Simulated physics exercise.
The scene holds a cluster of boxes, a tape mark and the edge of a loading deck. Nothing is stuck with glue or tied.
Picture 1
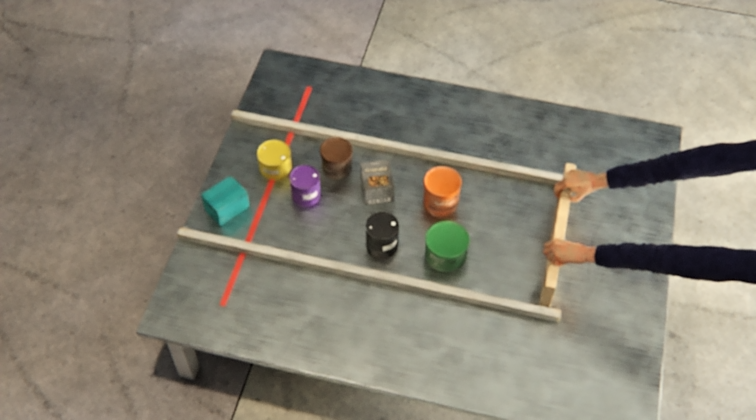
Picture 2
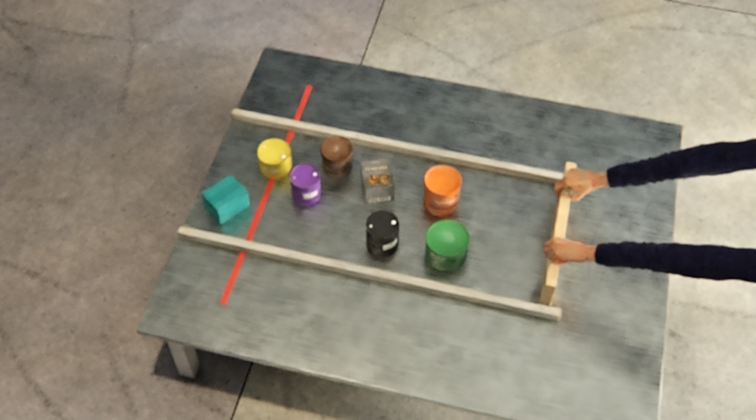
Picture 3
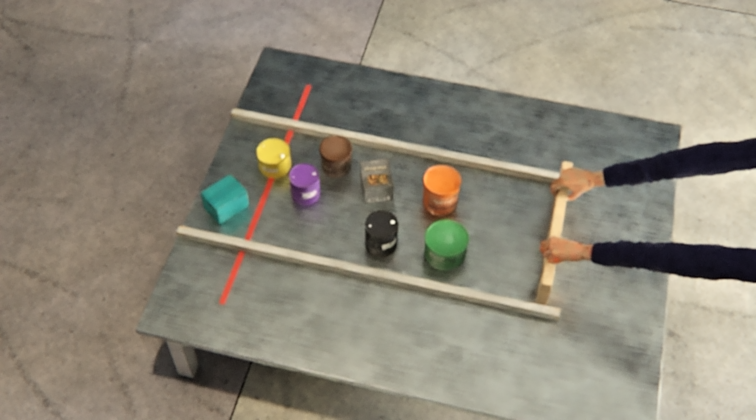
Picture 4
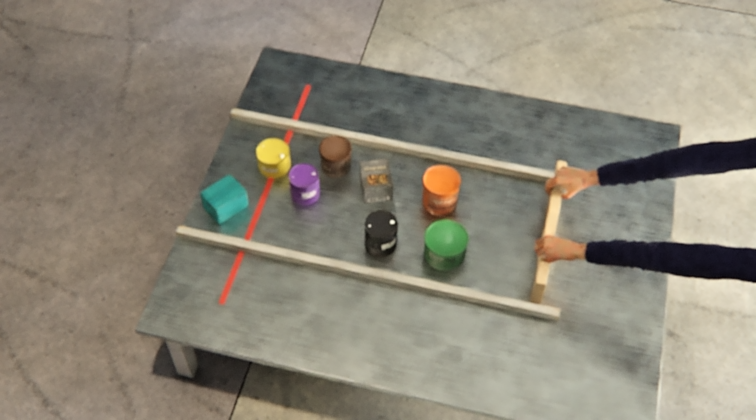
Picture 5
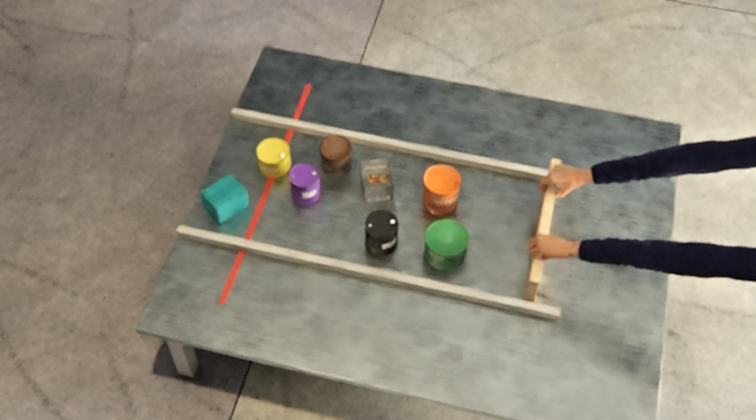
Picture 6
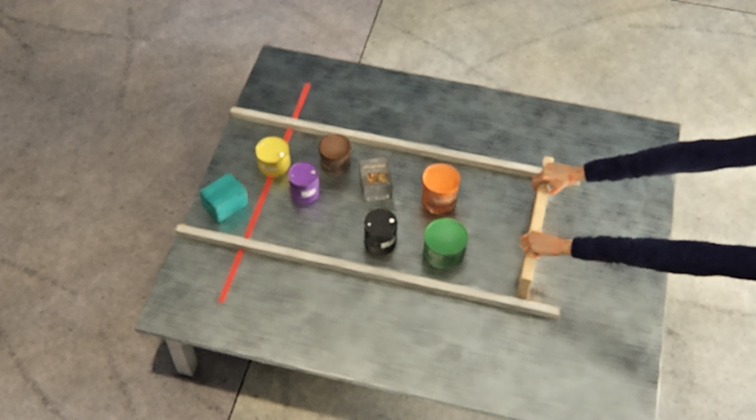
Two hands sliding a wooden plank slowly left between two rails on a grey table, the coloured containers ahead staying still.
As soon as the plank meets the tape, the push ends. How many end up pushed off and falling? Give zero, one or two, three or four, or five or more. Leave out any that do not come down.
It is going to spill one or two of them.
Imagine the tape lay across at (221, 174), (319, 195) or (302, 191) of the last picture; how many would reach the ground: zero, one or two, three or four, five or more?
Going through the places as listed, I'd say five or more, then no fall at all, then none.
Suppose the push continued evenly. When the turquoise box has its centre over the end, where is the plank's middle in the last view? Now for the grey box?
Approx. (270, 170) / approx. (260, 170) for the other.
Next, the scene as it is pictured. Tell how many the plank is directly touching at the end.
The number is 2.
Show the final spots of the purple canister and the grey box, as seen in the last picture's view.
Going in order, first (228, 175) and next (225, 149).
Early on, none off yet; turquoise box at rest near (224, 198); yellow canister at rest near (273, 157); purple canister at rest near (304, 183).
A while later, none off yet; turquoise box at rest near (224, 198); yellow canister travelled about its own width near (238, 150); purple canister travelled about its own width near (278, 183).
Finally, the number that fall off is one or two; lost, yellow canister.
